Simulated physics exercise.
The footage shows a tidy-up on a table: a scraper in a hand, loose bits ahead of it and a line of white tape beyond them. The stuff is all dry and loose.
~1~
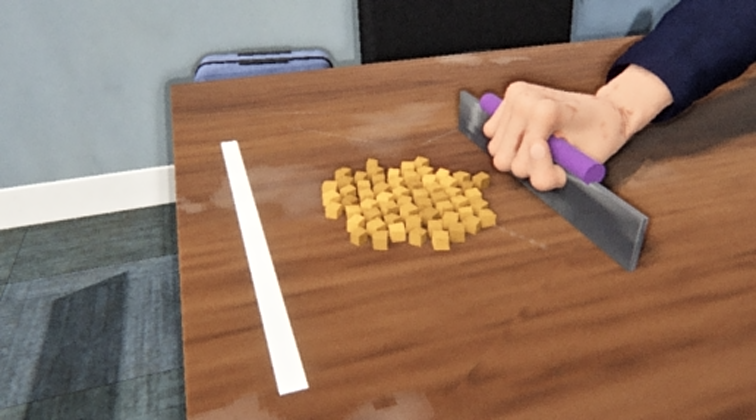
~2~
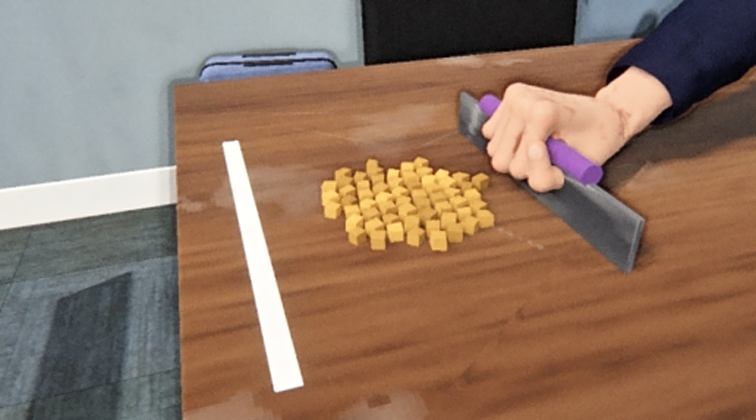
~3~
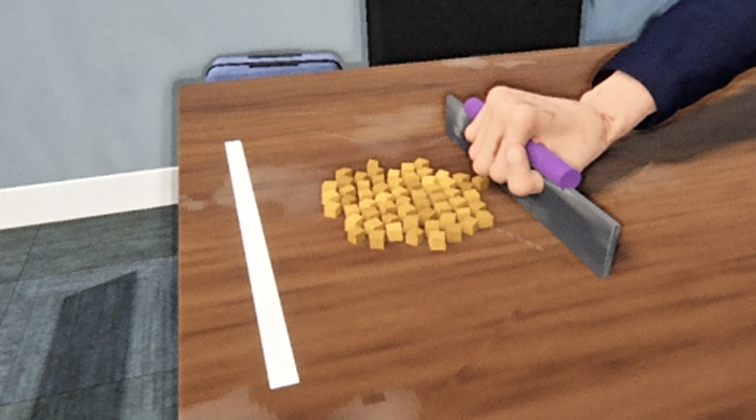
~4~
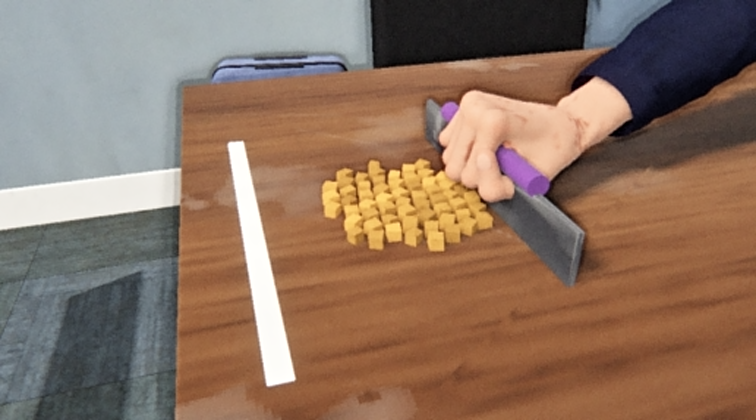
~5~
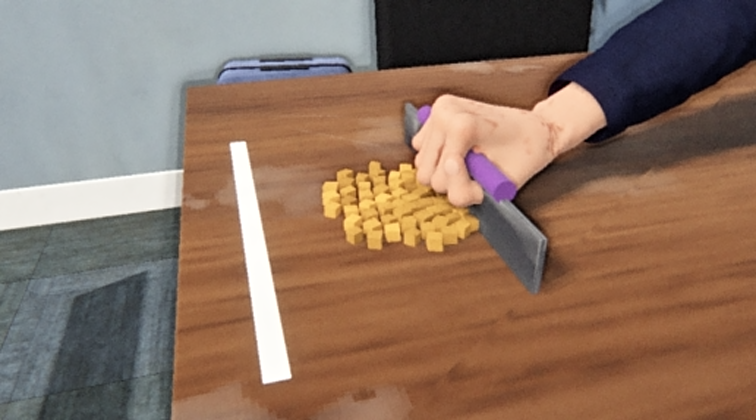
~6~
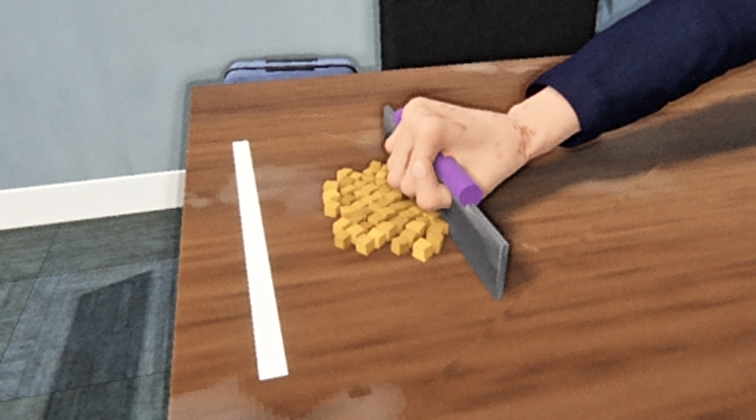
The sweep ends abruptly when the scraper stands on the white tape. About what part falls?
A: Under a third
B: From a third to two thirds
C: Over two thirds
Under a third (A).
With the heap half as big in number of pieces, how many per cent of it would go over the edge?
Estimate: Around 0 %.
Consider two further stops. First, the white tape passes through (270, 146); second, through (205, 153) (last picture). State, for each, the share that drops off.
0 and 80 percent, roughly.
Soon after the last picture, scraper still moving, near (333, 170); heap all on the table, its front near (256, 210).
A little later, scraper stopped at the white tape; heap about a quarter over the edge.
At rest, scraper stopped at the white tape; heap about a quarter over the edge.
